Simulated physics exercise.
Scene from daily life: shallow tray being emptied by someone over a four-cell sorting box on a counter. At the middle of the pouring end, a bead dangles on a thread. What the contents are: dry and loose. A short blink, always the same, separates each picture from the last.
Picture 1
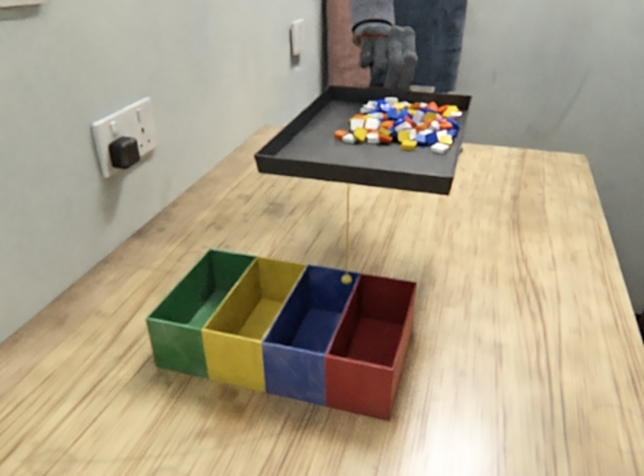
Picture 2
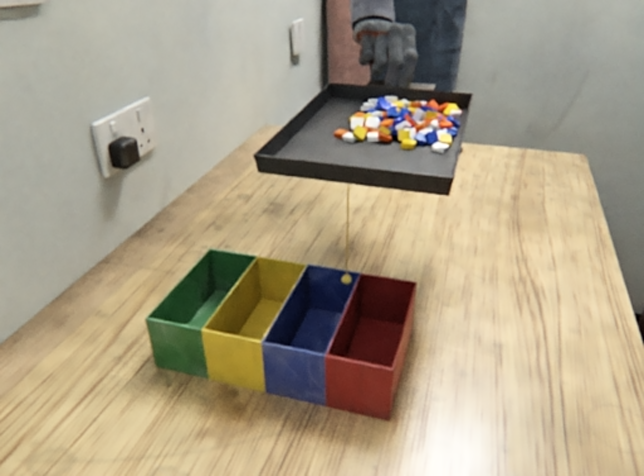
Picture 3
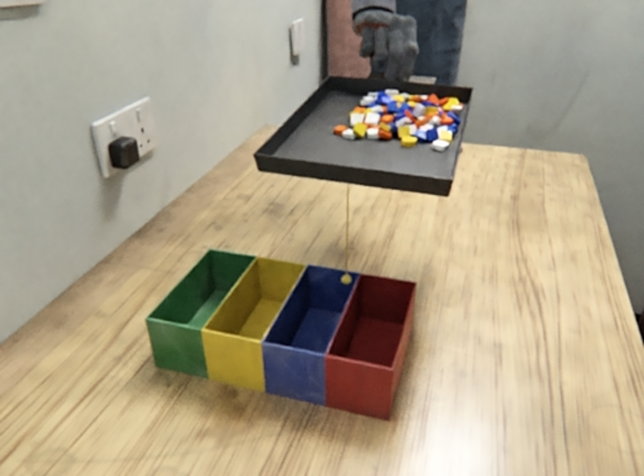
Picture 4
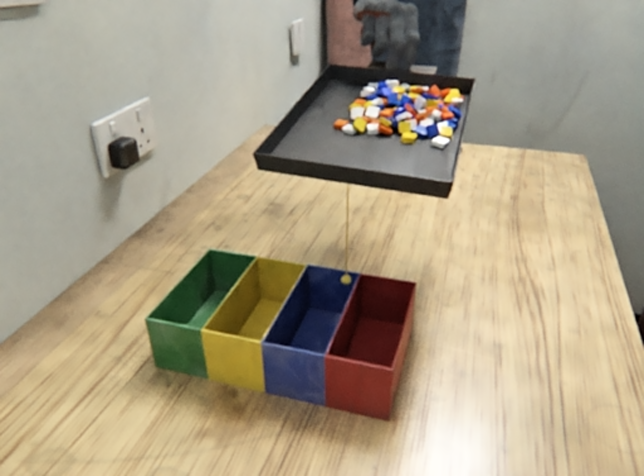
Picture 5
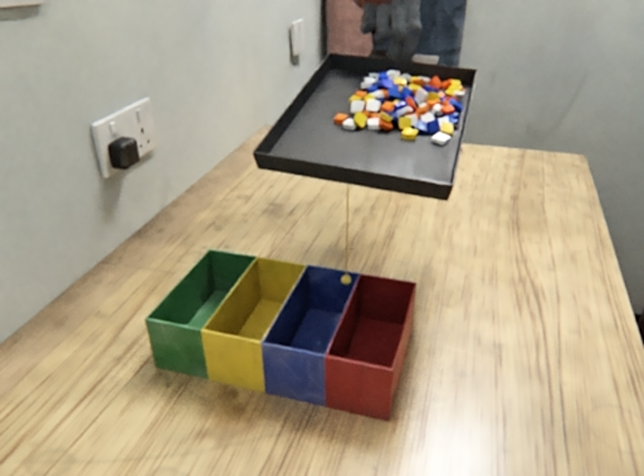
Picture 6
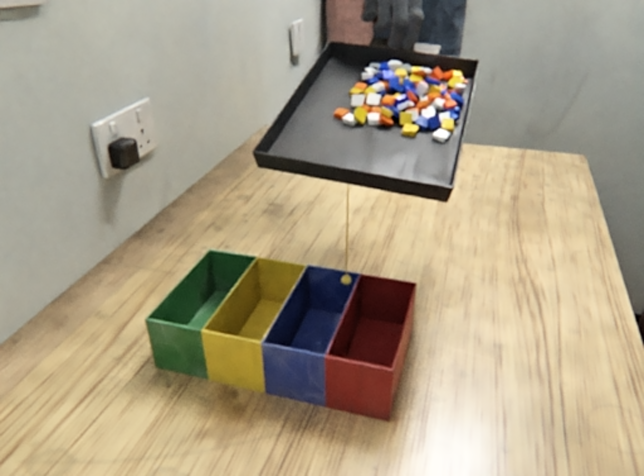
We see a gloved hand behind a black tray of colourful mosaic tiles, above a box with green, yellow, blue and red cells; the tray's far side gradually rises, its near edge dipping slightly at the right corner.
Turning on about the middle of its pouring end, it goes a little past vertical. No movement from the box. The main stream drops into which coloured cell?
It drops into the red cell.
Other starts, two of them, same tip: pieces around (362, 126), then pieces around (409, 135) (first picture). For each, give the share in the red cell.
Near 40 per cent and near 30 per cent.
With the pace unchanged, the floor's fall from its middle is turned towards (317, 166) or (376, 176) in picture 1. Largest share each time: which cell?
Try 1 - the yellow cell. Try 2 - that red cell.
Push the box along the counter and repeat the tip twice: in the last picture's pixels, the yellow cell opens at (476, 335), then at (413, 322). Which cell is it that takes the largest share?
Result 1: Green. Result 2: The cell in yellow.
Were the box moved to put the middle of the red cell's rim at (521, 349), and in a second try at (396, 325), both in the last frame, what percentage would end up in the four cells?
Roughly 100 per cent, then roughly 80 per cent.
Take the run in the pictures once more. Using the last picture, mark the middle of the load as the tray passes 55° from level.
The middle of the load sits near (412, 163).
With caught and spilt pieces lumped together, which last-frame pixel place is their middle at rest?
Once it all stops, the middle lies near (414, 372).
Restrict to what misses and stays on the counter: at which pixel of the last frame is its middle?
It's centred at about (438, 372).
Shortly afterwards, tray tipped steeply; the whole lot on the tray.
Next, tray tipped right over; the bulk on the tray; a little in the red cell; only a few in the blue cell; a little falling or outside the box.
Some moments later, tray tipped past a quarter turn; near a third in the red cell; only a few in the blue cell; near half falling or outside the box.
In the end, tray tipped past a quarter turn; near a third in the red cell; only a few in the blue cell; none at all in the yellow cell; none at all in the green cell; near half outside the box.
